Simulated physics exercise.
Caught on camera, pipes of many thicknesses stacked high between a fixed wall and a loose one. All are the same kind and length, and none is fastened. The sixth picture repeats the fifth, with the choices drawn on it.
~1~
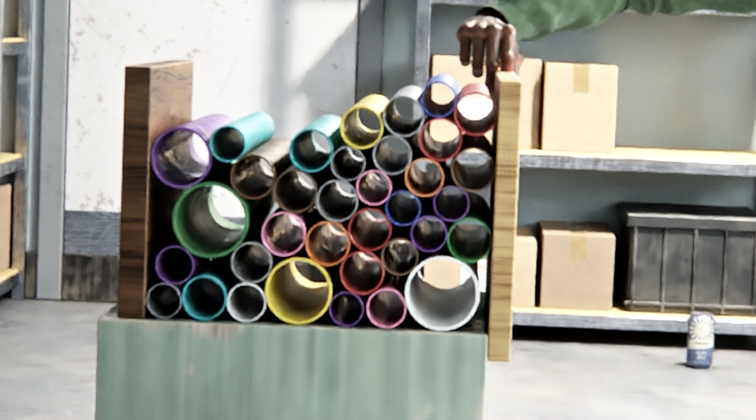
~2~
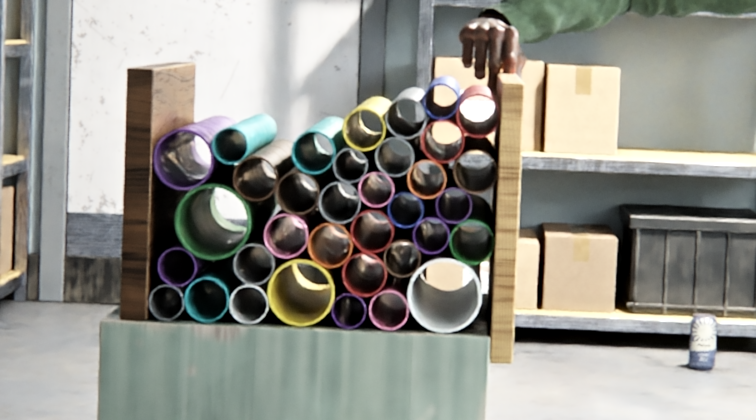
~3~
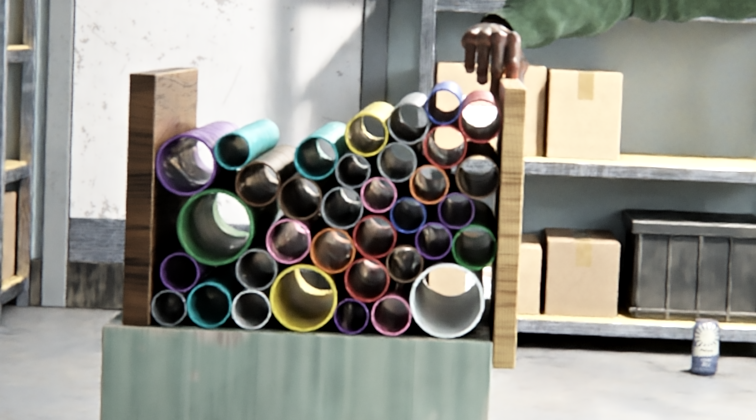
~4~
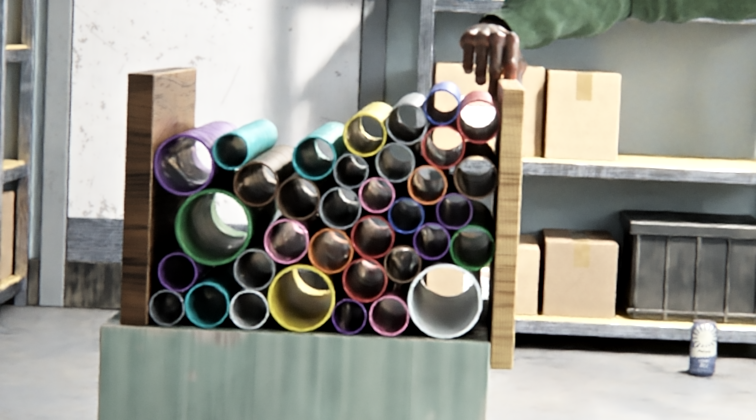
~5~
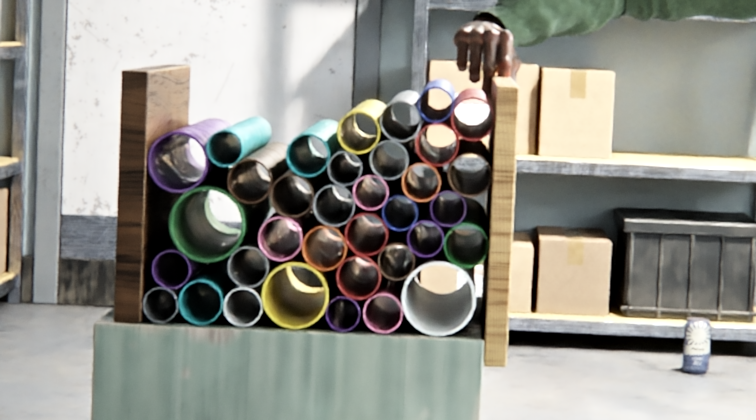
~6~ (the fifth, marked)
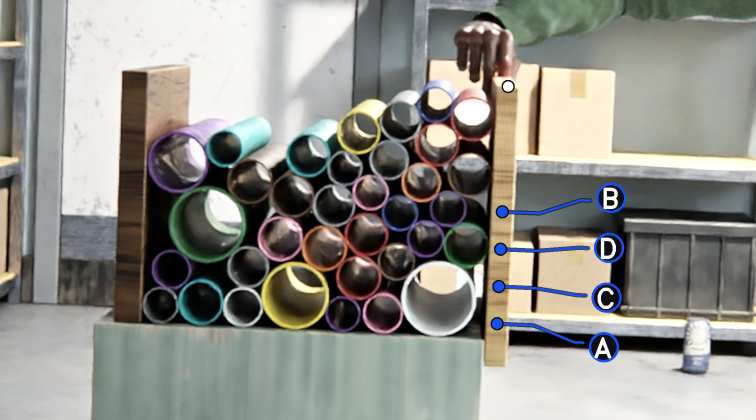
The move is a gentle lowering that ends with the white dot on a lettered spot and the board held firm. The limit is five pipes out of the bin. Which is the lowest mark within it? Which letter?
Mark D is as low as it can go.
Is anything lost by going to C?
At C: Yes.
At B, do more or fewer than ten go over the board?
At B, fewer than ten.
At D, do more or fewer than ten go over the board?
It loses fewer than ten.
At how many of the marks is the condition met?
The number is two.
On the marked copy, A at (497, 324); B at (502, 212); C at (499, 287); D at (500, 249); the white dot at (508, 86).
With D. Early on, top of the board (493, 160).
Further on, top of the board (489, 244).
At the end, top of the board (489, 248), five out over the board.
As for the rest, A more than five out over the board; B two out over the board; C more than five out over the board.
